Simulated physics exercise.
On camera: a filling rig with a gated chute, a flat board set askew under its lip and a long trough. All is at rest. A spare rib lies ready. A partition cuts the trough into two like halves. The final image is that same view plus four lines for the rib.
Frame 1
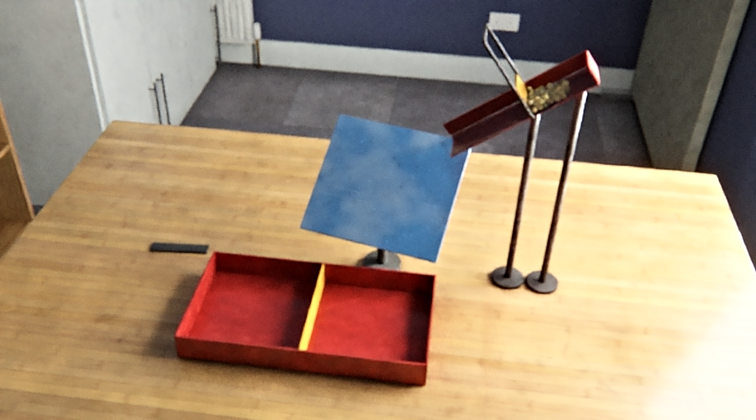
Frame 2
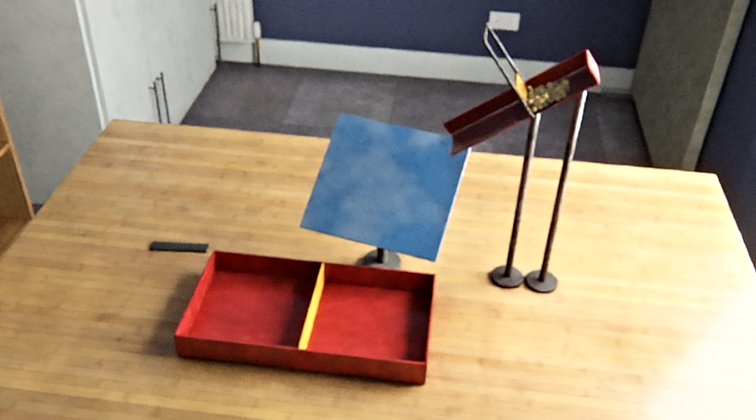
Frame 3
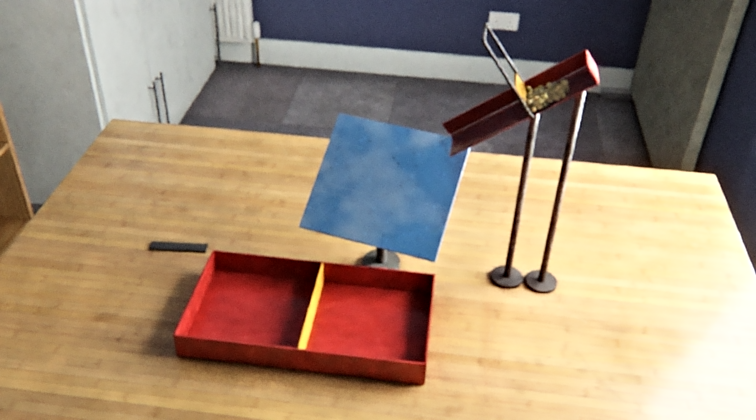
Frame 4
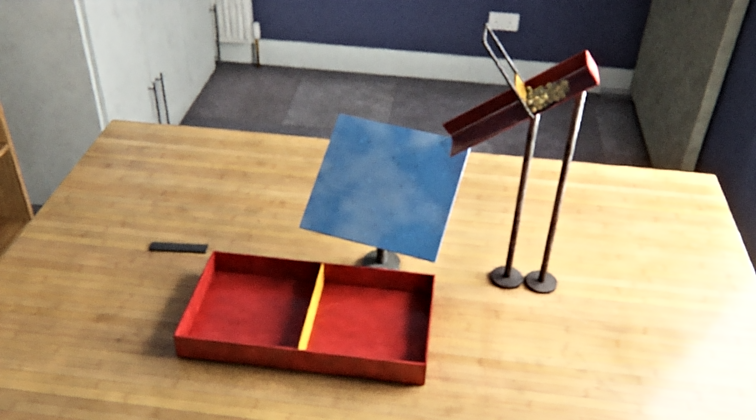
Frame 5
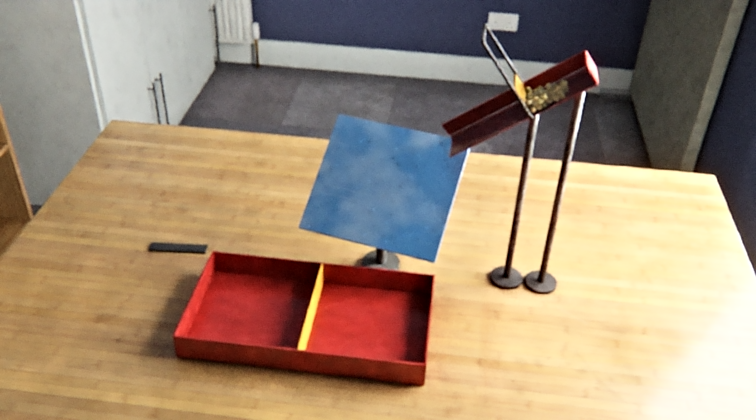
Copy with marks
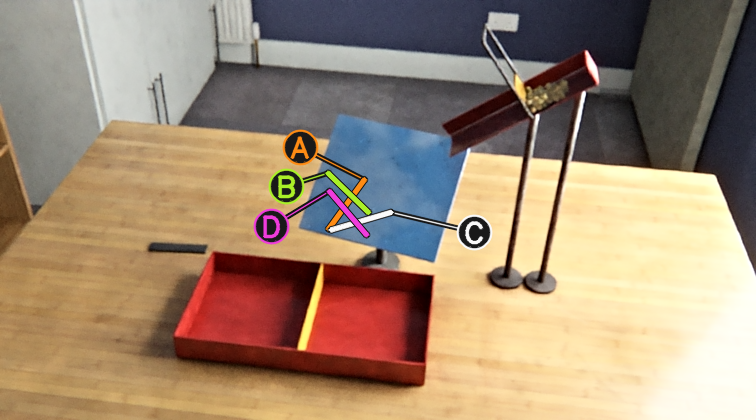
A red, two-part tray with a yellow divider sits at the front of a pale wooden table, seen from above in a room with a dark blue wall and grey floor. Behind it a tilted blue board stands on a dark base, a small dark strip lies to the left, and at right two poles support a sloping red chute holding pale yellowish beans behind a yellow gate. Nothing visibly moves, and the view stays still.
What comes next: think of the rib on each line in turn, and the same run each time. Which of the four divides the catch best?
It is A.
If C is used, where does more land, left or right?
Left.
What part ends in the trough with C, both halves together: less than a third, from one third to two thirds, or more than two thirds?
More than two thirds.
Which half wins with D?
Right.
On the marked copy, line A from (364, 179) to (328, 229); line B from (328, 173) to (368, 212); line C from (391, 212) to (331, 229); line D from (329, 191) to (366, 234).
For line A, of what is caught, about two thirds in the left half, about a third in the right.
For line B, of what is caught, a stray few in the left half, nearly all in the right.
For line C, of what is caught, nearly all in the left half, a small part in the right.
For line D, of what is caught, a stray few in the left half, nearly all in the right.
